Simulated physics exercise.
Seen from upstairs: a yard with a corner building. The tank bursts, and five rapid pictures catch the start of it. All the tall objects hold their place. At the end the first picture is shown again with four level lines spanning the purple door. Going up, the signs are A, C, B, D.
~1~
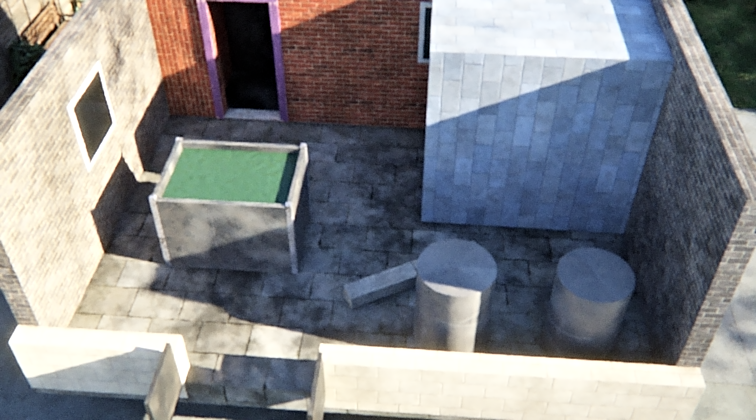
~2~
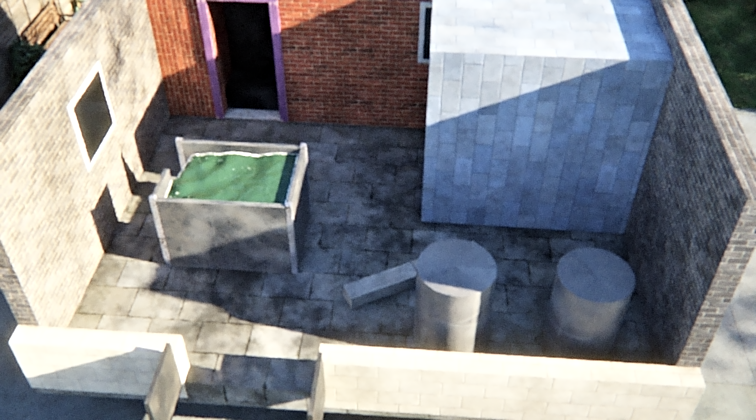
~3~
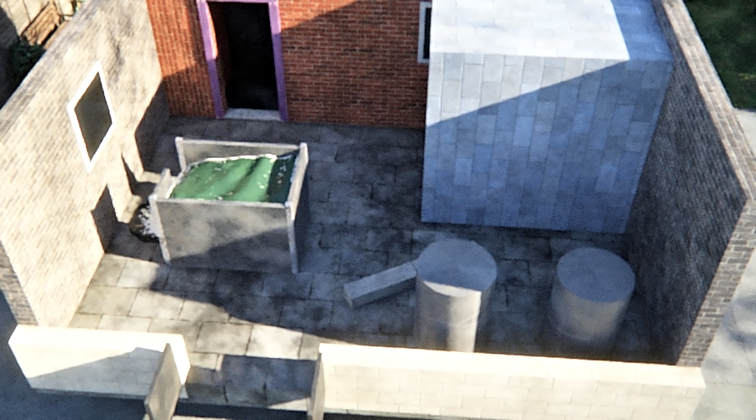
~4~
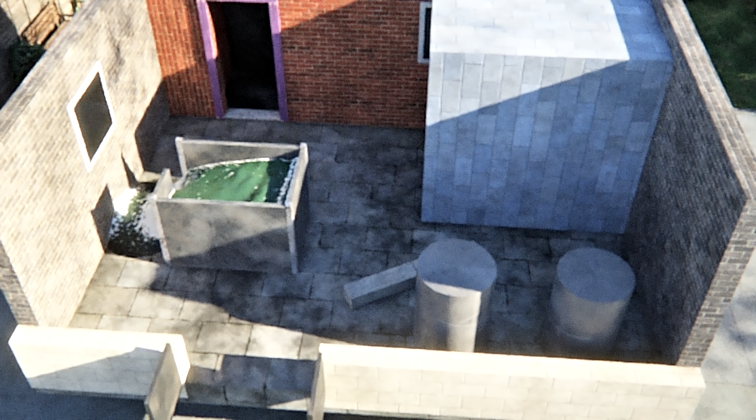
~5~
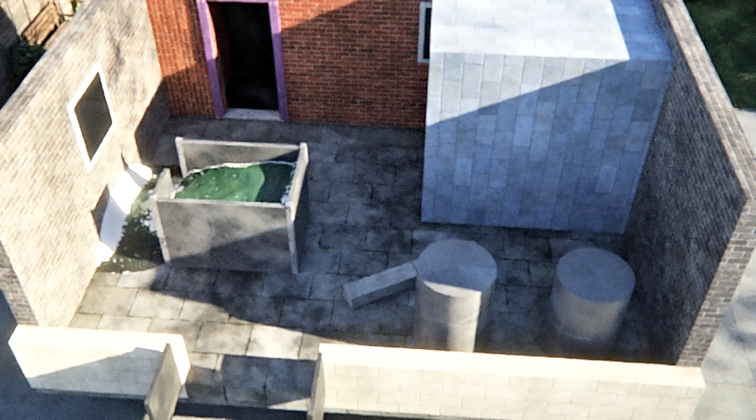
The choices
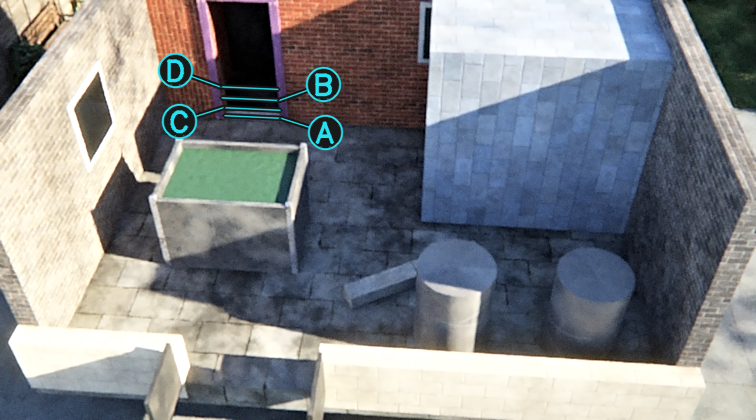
Green water sloshing in a raised tank, then pouring out its left side and spreading foamily along the yard's brick wall.
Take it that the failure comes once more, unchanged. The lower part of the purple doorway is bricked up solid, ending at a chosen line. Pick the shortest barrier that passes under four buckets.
Go for C.
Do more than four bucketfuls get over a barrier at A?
Yes.
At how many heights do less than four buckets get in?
Three.
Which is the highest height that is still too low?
A.
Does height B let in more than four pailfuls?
No, not at all.
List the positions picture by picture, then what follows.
Water in the tank at rest, its middle at (232, 177); foot of the purple doorway at (253, 119); open gate at (250, 337), in the first frame.
Water covers 1 % of the ground, its front hidden from here, in the second frame.
Front seen at (135, 225), 2 % of the ground wet, in the third frame.
Front seen at (136, 187), 5 % of the ground wet, in the fourth frame.
Front seen at (146, 166), 7 % of the ground wet, in the fifth frame.
On the marked copy, A at (252, 116); B at (250, 99); C at (251, 108); D at (249, 88); from the bottom up A, C, B, D.
With A, about 13 bucketfuls get in.
With B, nothing gets over.
With C, a splash gets over, under a bucket.
With D, nothing gets over.
